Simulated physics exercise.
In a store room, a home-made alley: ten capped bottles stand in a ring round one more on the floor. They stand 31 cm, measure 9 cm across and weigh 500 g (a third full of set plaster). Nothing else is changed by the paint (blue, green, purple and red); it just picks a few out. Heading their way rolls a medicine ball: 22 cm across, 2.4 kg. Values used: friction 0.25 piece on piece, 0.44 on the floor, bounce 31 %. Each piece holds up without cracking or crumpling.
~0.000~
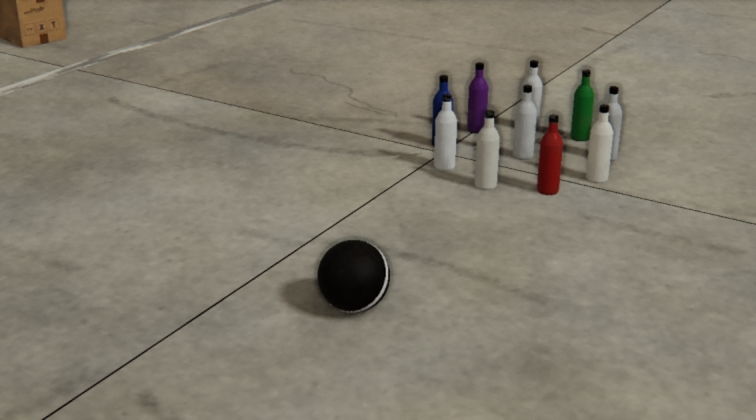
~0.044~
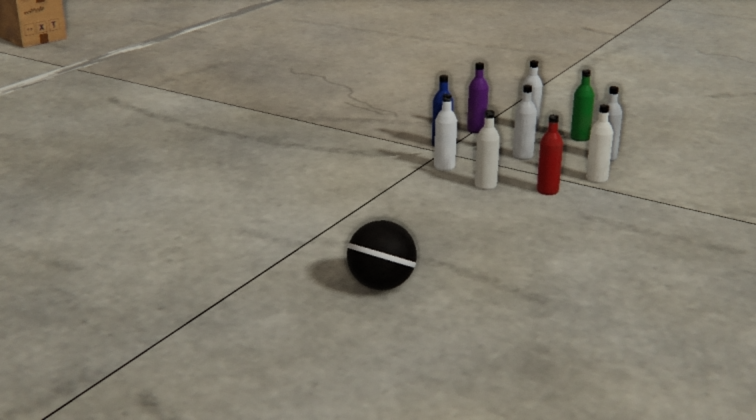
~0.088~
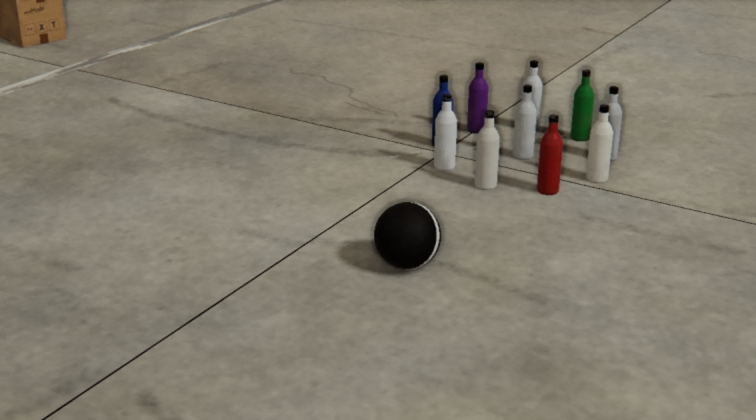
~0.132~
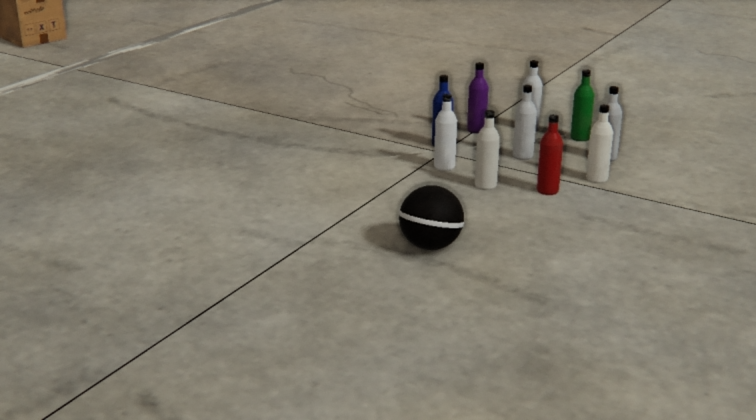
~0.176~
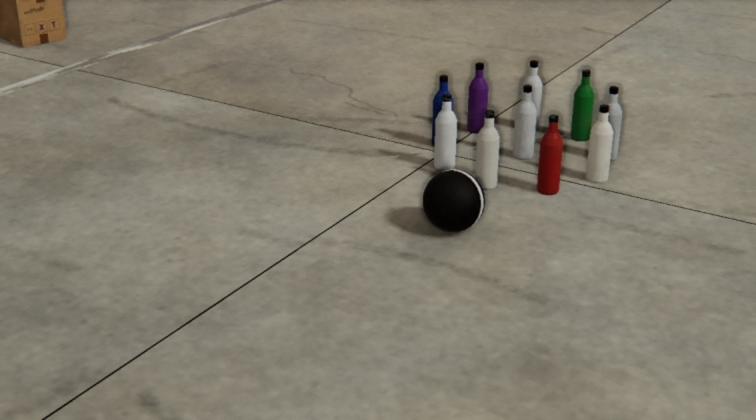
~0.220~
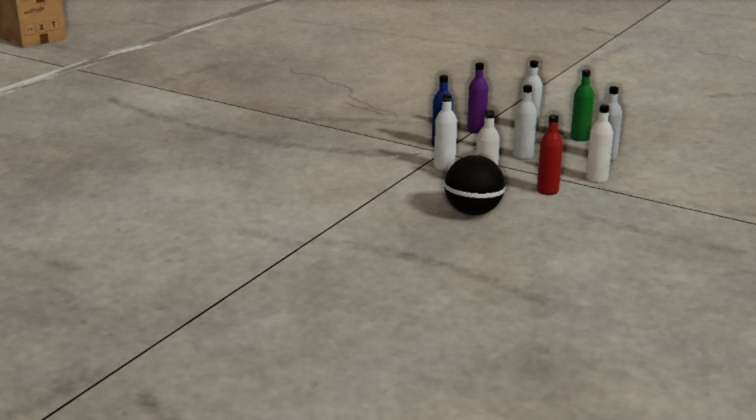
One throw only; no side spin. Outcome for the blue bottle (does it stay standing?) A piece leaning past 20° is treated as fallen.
Holds.
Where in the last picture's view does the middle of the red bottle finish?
Its centre ends up near pixel (676, 191) in the last picture.
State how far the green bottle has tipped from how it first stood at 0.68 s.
I'd estimate close to 90°.
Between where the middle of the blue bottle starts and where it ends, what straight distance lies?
Some 0 centimetres.
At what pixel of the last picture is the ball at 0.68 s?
Position: About (620, 108).
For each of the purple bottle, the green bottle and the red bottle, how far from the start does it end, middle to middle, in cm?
About: Purple 80, green 100, red 50.
After 0.44 s, ball still moving; 4 of the 10 bottles over; blue bottle unmoved; purple bottle on its side.
After 0.68 s, ball still moving; 6 of the 10 bottles over; blue bottle unmoved; red bottle lying flat.
In the end (1.4 s), ball rolling away; 6 of the 10 bottles over; blue bottle unmoved; green bottle lying flat; red bottle lying flat. From the last view, middles, blue bottle near (443, 111), green bottle near (616, 66).
